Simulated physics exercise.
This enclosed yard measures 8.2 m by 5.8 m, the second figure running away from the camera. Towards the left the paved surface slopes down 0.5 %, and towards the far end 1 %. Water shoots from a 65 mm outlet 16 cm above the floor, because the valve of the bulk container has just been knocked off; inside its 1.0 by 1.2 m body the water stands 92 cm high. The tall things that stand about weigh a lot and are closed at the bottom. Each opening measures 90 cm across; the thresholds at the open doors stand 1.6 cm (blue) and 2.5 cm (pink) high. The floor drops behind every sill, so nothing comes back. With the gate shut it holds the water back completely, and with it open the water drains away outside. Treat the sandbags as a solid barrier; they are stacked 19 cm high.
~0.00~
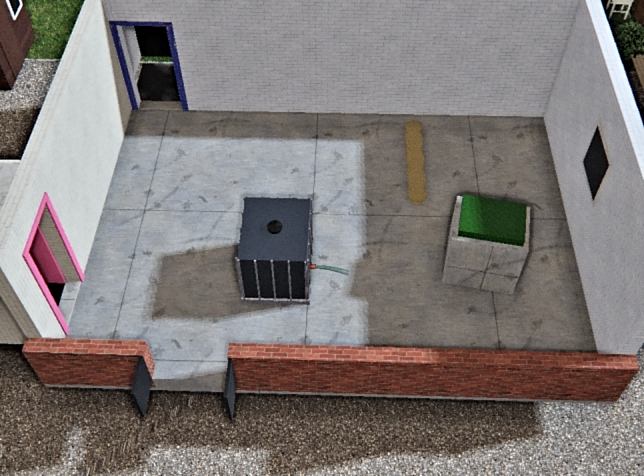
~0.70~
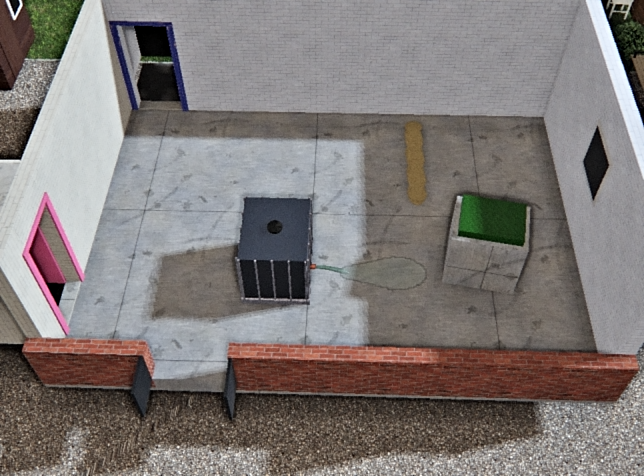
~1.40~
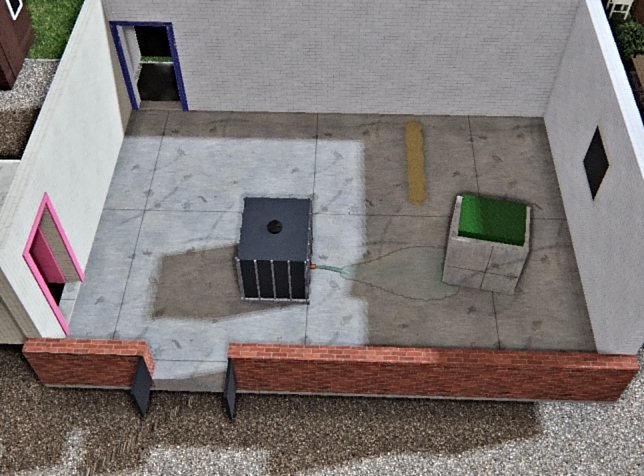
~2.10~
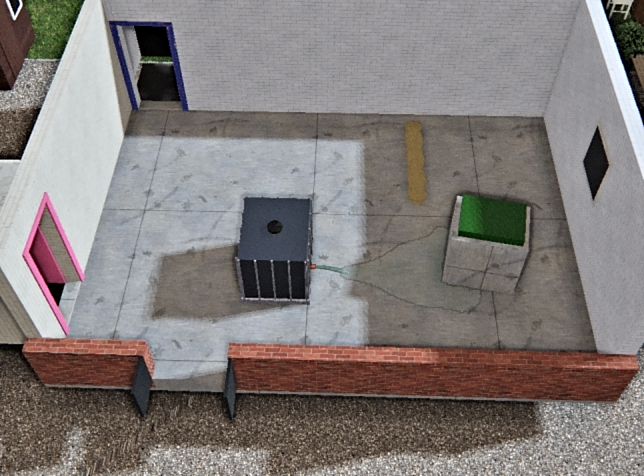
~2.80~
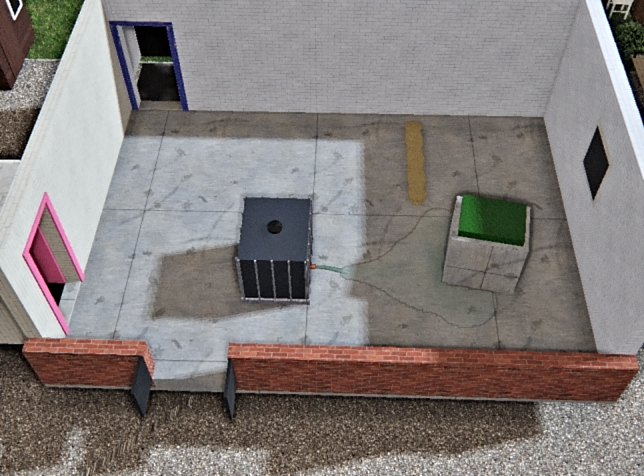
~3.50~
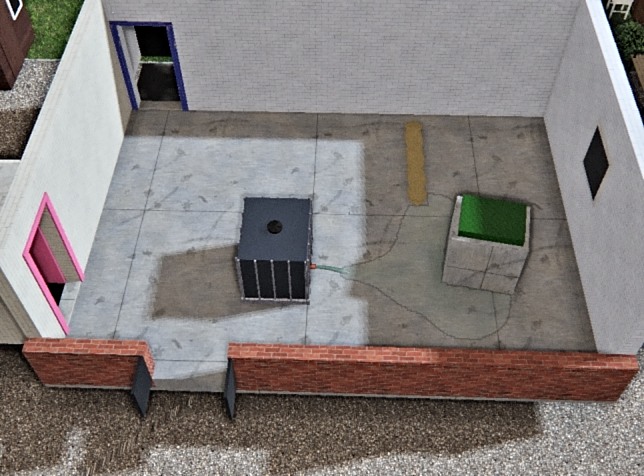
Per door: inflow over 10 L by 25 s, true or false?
Blue door: False; pink door: False.
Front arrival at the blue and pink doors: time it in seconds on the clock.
Blue: 24.5 s. Pink: Not in the 25 s.
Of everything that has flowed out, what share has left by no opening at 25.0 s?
Share: About 100 %.
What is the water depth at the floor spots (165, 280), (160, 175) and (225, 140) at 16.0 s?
Depths: About 0.0, 0.0, 0.0 cm.
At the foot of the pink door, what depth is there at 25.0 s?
I'd put it at around 0.0 centimetres deep.
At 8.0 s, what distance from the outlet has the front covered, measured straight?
Roughly 4.0 metres.
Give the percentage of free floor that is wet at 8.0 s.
Wet share: Near 15 %.
After 5.0 s water covers 10 % of the floor and is deepest (5 cm) near (441, 275); blue door not reached, pink door not reached.
After 8.0 s water covers 15 % of the floor and is deepest (5 cm) near (441, 275); blue door not reached, pink door not reached.
After 12.0 s water covers 25 % of the floor and is deepest (5 cm) near (441, 275); blue door not reached, pink door not reached.
After 16.0 s water covers 30 % of the floor and is deepest (5 cm) near (441, 275); blue door not reached, pink door not reached.
After 25.0 s water covers 50 % of the floor and is deepest (4 cm) near (441, 275); blue door 0.57 cm at the sill, 0 L in, pink door not reached.
